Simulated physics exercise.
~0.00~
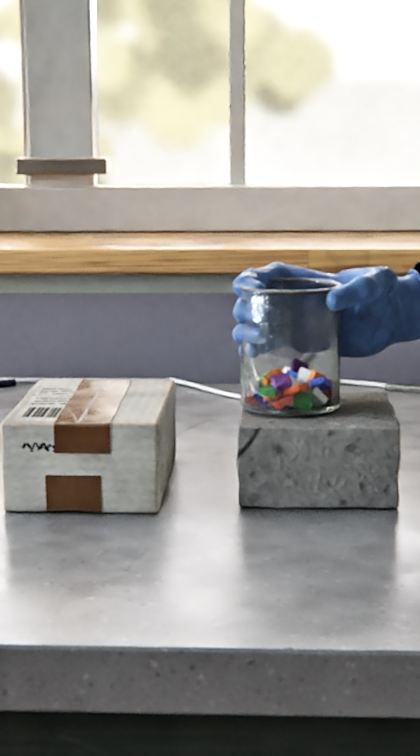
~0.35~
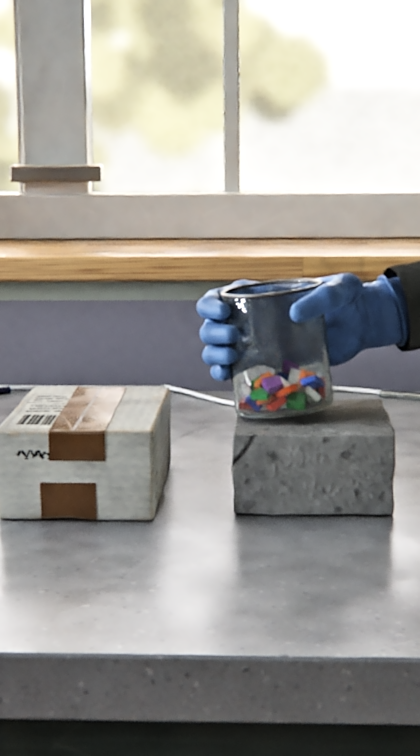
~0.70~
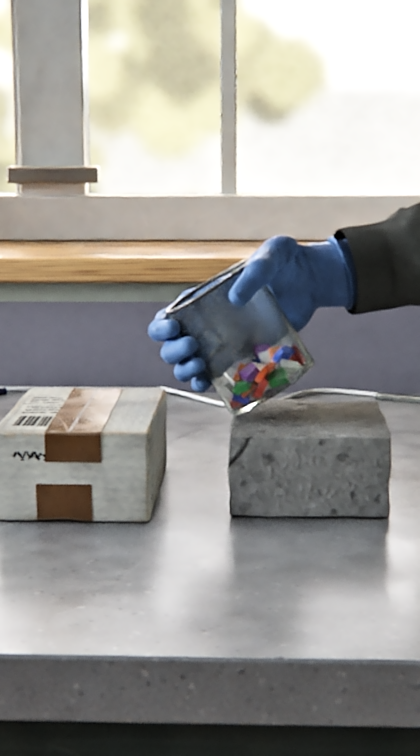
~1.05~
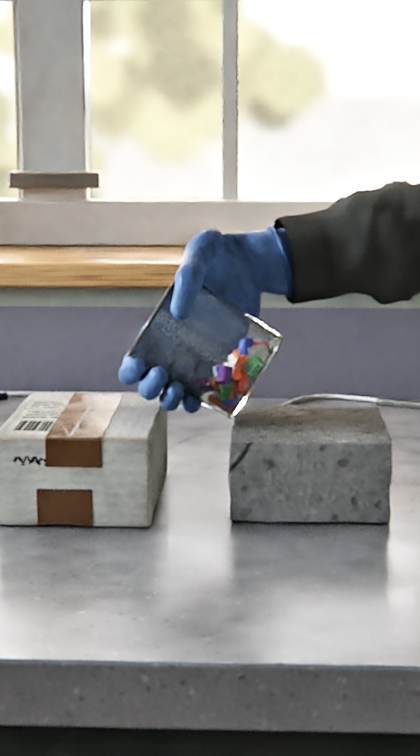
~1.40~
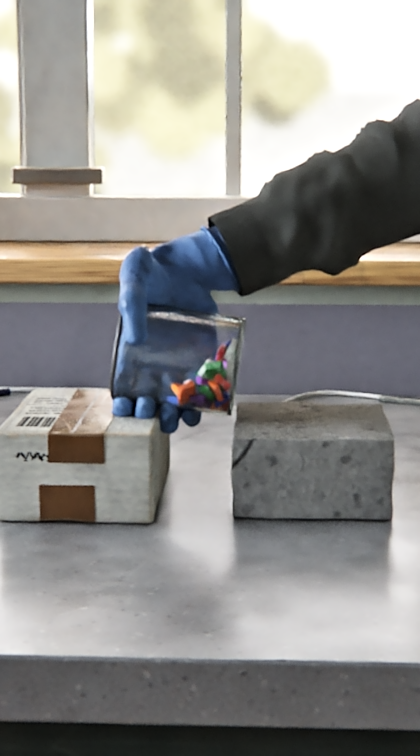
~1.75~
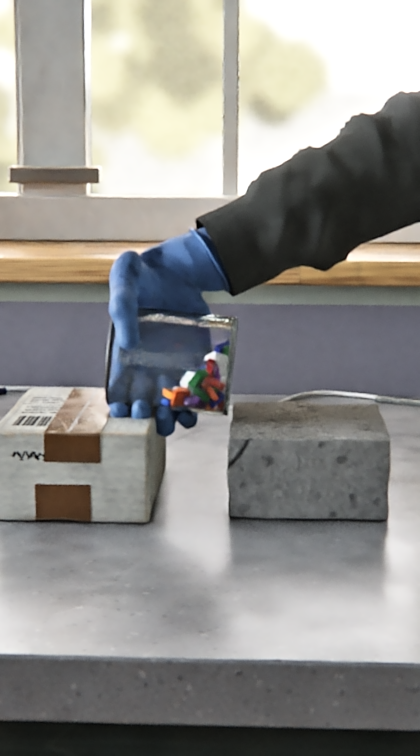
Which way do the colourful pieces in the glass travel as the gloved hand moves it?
They travel to the left, carried along inside the glass from above the stone block toward the taped box.
To begin with, a hand in a blue glove holds an upright glass, part-filled with small colourful pieces, on a grey stone block, with a taped box standing to the left. The hand starts to tilt the glass, its rim tipping to the left. It carries the glass leftward off the block as the lean grows steeper, and the pieces gather toward the base and lower side. The glass then comes down almost flat on its side, its rim end against the box. It ends there, still held by the glove, with every piece inside.
